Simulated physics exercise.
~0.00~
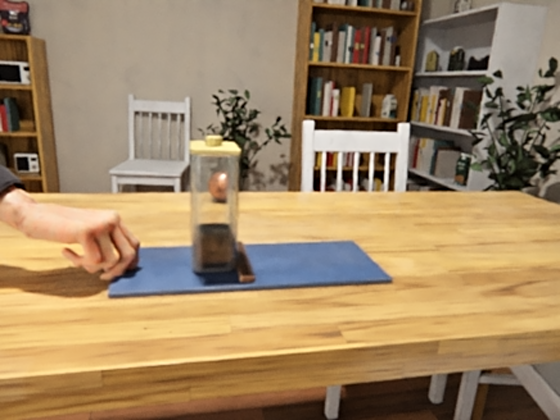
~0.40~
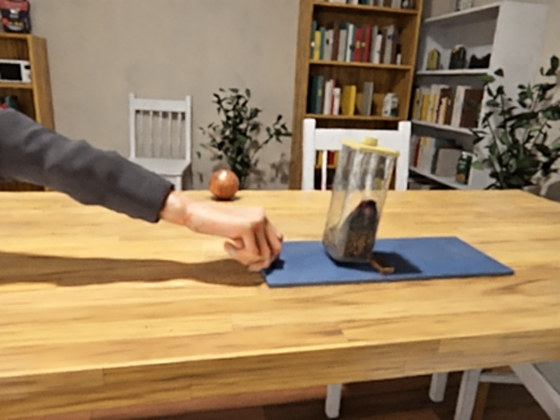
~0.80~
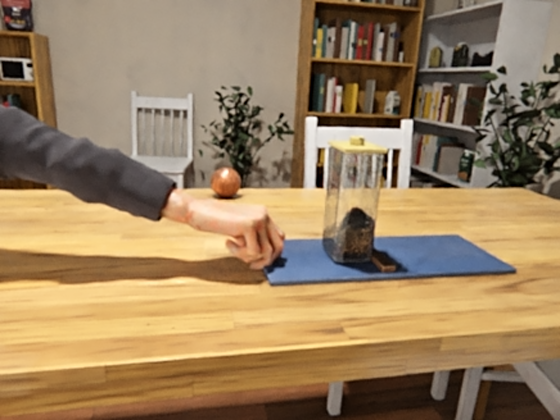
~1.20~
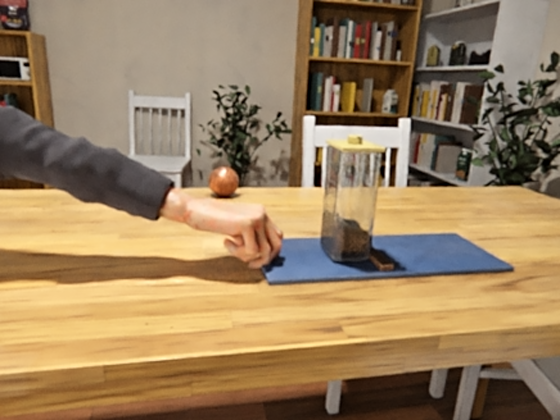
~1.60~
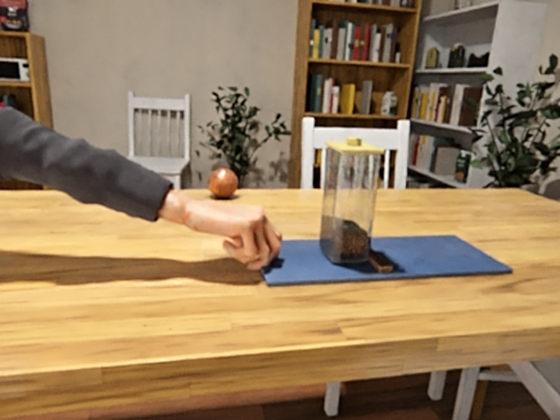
A blue board carrying a tall, clear square bottle with a yellow cap and dark liquid low inside slides to the right across a wooden table, seen from the front in a room with bookshelves, plants and white chairs. A hand in a dark sleeve at the left stays at the board's near end as it travels. The board stops, and the bottle tips slightly to the right, its liquid heaped up inside. The bottle then rocks back upright beside a small brown strip. The liquid settles, and the bottle remains standing on the still board, with a reddish-brown ball behind the arm.
